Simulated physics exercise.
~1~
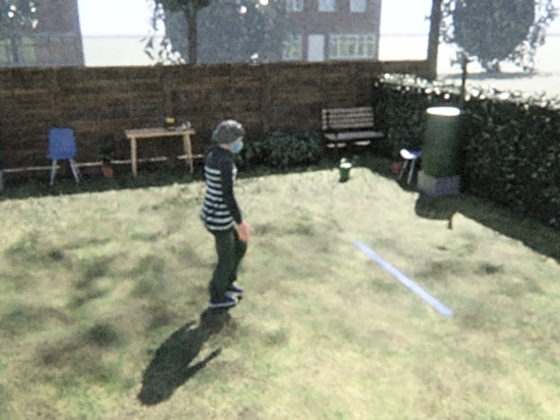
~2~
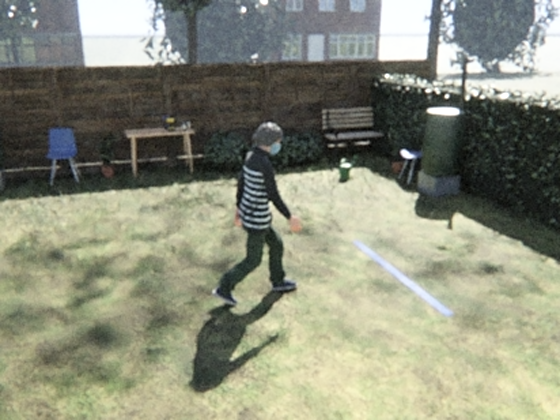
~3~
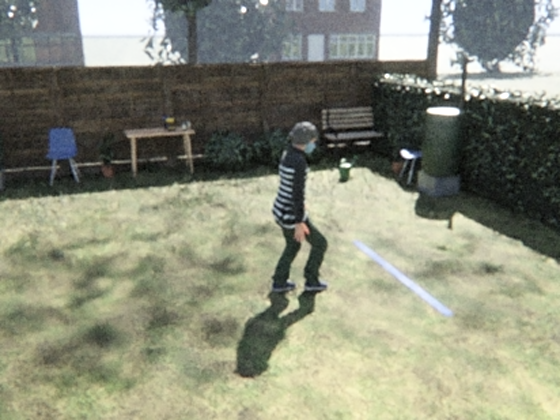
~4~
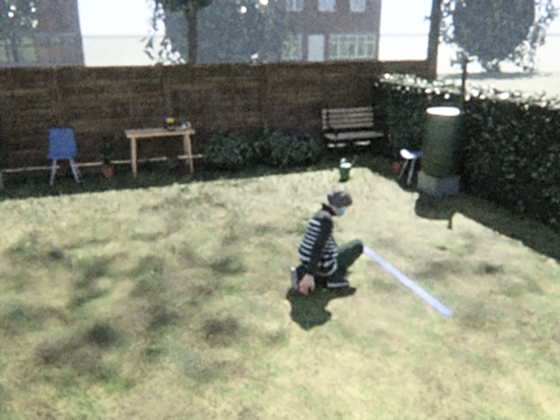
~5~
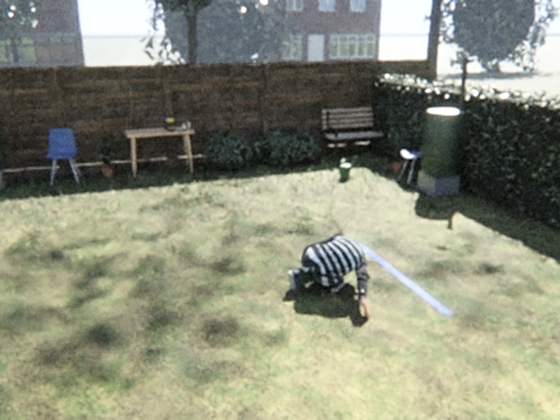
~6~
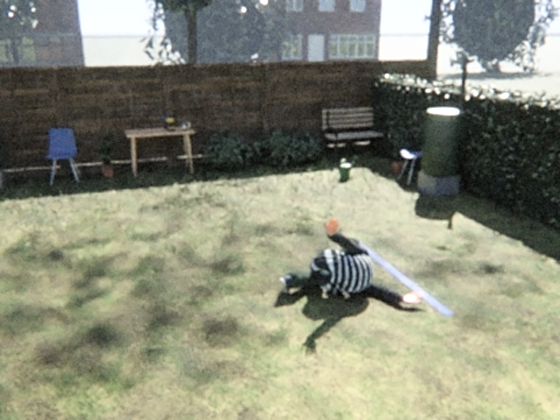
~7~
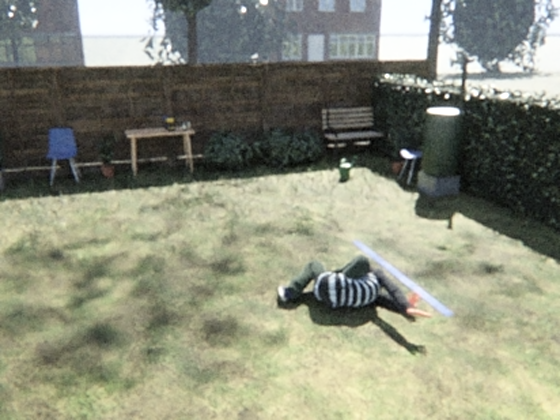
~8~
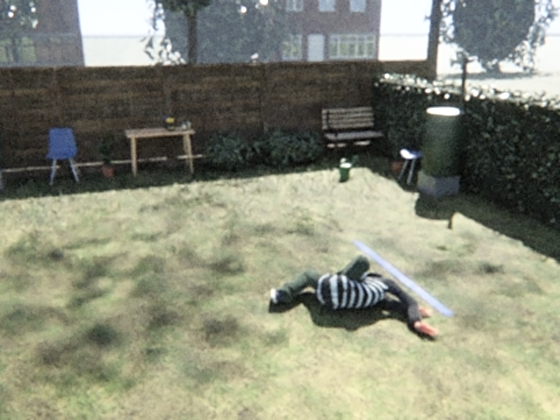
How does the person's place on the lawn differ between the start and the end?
At the start the person stands on the grass well to the left of the blue strip. By the end the person lies farther right and lower in view, close to the strip.
